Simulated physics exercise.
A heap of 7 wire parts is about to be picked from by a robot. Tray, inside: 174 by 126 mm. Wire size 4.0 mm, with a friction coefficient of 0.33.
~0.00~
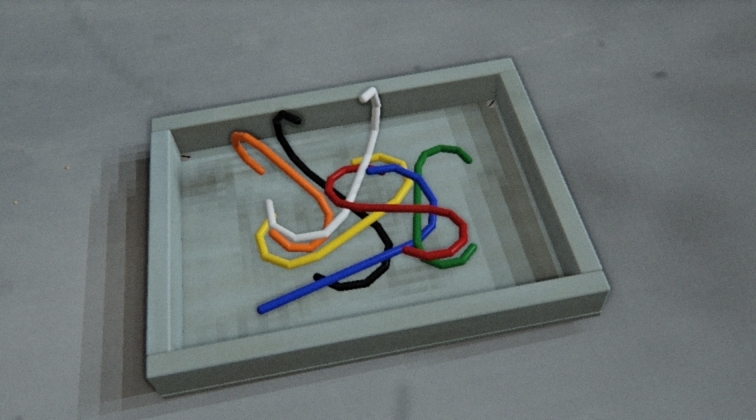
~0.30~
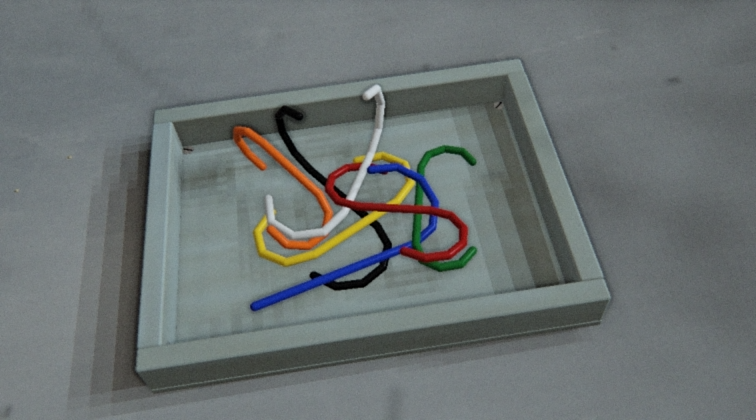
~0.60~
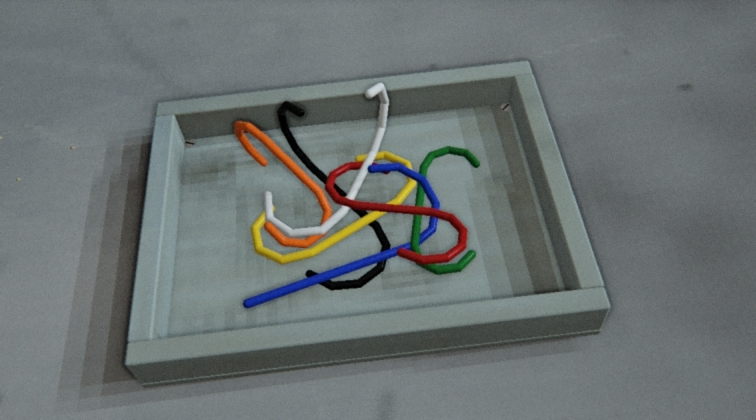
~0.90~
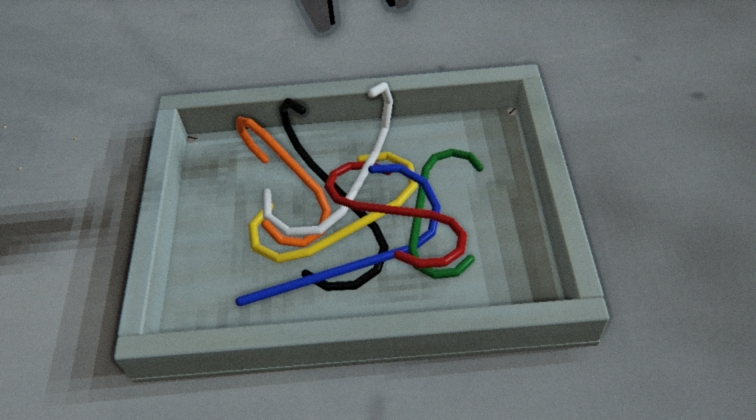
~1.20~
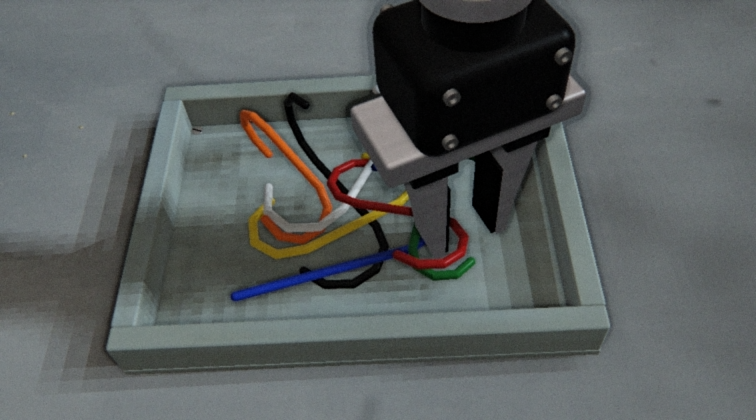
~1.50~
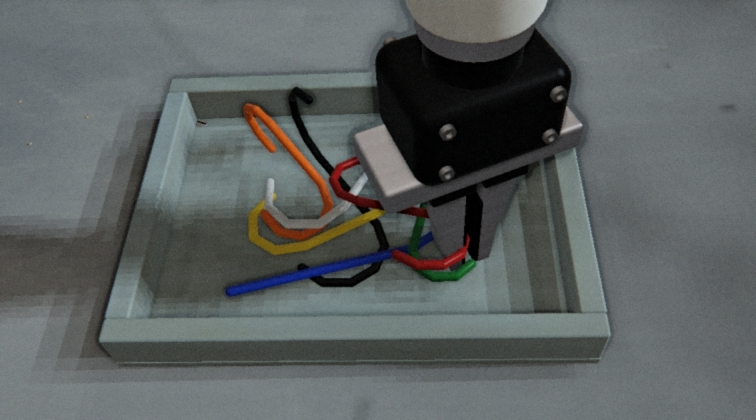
A shallow pale grey-green tray holding a tangle of coloured wire hooks sits on a grey surface, seen from above at an angle. Orange and black hooks lie toward the left and upper middle, white, yellow and blue cross the centre, and red and green sit at right. The view drifts slightly around the tray, then a black-and-grey robot gripper descends at right and closes its fingers on the red hook.
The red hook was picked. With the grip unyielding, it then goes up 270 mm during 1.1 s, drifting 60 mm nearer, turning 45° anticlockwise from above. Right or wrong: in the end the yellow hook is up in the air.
Wrong.
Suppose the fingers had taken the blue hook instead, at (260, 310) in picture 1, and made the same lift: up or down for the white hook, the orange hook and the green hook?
The white hook gets left, the orange hook gets left and the green hook goes with it.
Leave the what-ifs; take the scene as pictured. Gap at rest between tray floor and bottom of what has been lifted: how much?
Around 200 mm.
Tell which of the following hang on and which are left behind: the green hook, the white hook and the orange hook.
Result: Green hook not raised; white hook raised; orange hook not raised.
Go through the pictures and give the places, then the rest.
The first picture shows fingers out of view, 229 mm above the grip; yellow hook from (354, 163) to (272, 216), passing under blue hook, under white hook, under red hook; red hook from (382, 172) to (406, 250), passing over black hook, over yellow hook, over blue hook.
The second picture shows fingers out of view, 229 mm above the grip; yellow hook from (357, 161) to (272, 212), passing under blue hook, under white hook, under red hook; red hook from (385, 171) to (404, 251), passing over black hook, over yellow hook, over blue hook.
The third picture shows fingers out of view, 213 mm above the grip; blue hook from (371, 169) to (248, 304), passing over black hook, over yellow hook, over green hook; black hook from (300, 113) to (310, 274), passing under blue hook, under white hook, under red hook.
The fourth picture shows fingers out of view, 114 mm above the grip; green hook from (470, 259) to (479, 168), passing under blue hook, under red hook; white hook from (267, 193) to (372, 93), passing over black hook, over orange hook, over yellow hook.
The fifth picture shows fingers (461, 213) 14 mm above the grip; orange hook from (268, 154) to (265, 219), passing under white hook.
The sixth picture shows fingers (461, 235) closed on the red hook; yellow hook from (369, 154) to (272, 197); red hook from (396, 168) to (396, 255).
By 1.83 s, lowest point more than 20 mm over the tray floor, red hook 58 mm.
By 2.11 s, lowest point more than 20 mm over the tray floor, red hook 158 mm, white hook 88 mm.
By 2.60 s, lowest point more than 20 mm over the tray floor, red hook 272 mm, white hook 199 mm.
Finally, hanging red hook 272 mm, white hook 199 mm; the other 5 are down.
